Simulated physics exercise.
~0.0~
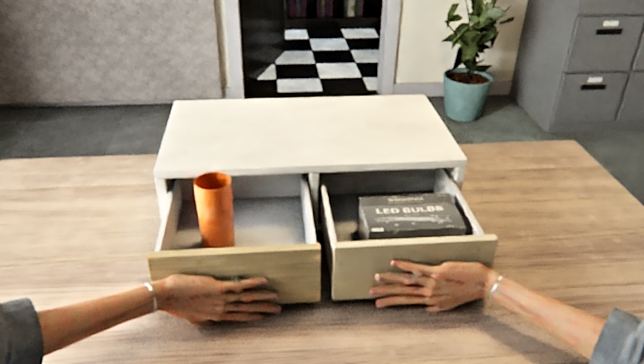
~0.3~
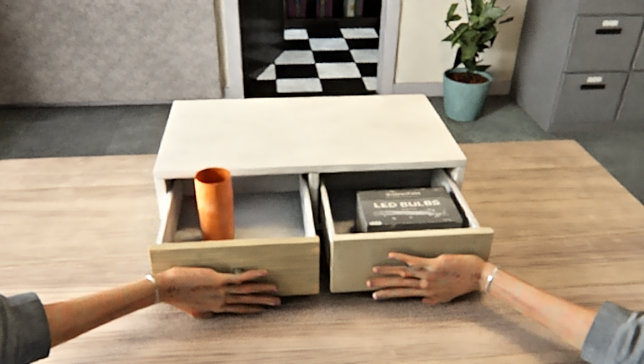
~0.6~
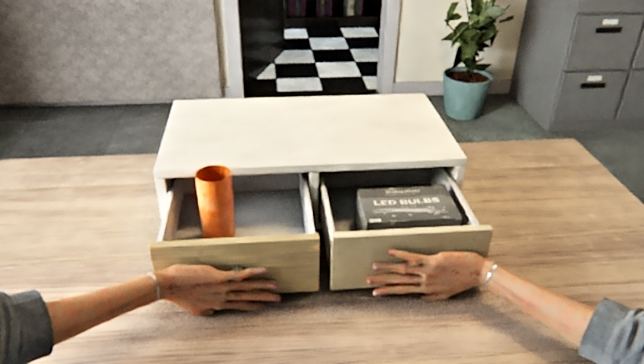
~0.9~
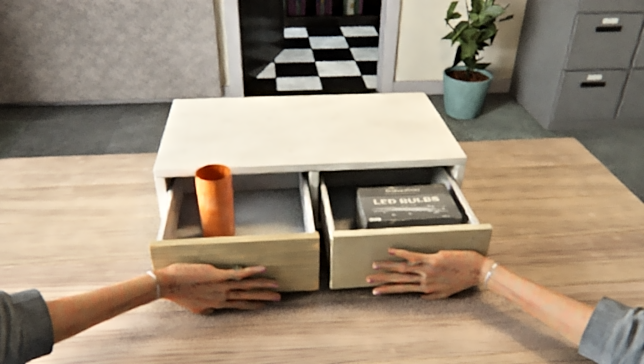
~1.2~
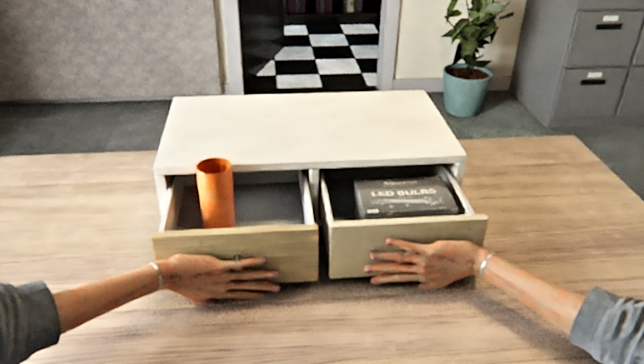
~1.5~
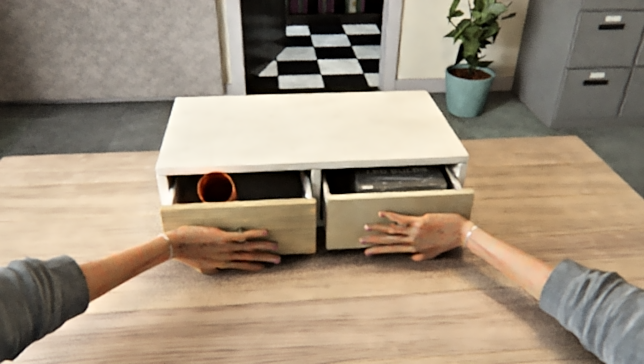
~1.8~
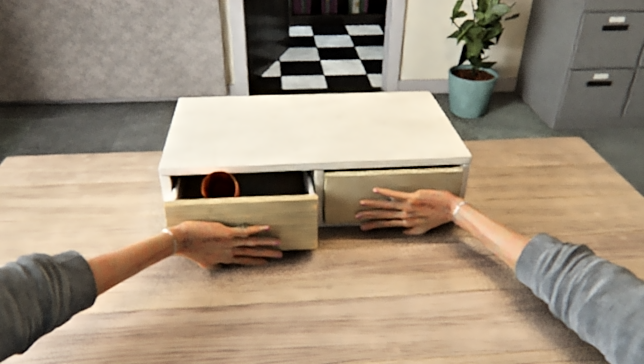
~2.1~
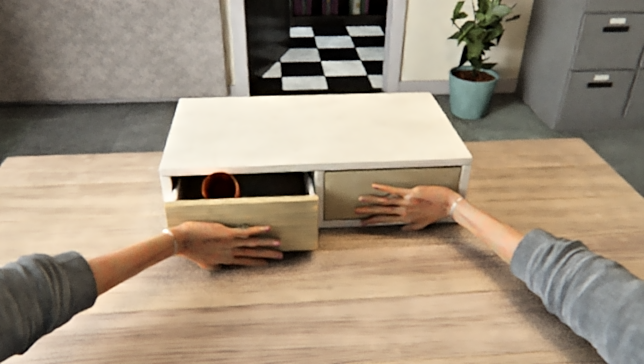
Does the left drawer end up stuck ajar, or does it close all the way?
The left drawer jams and stays ajar with the orange beaker leaning inside, while the right drawer closes.
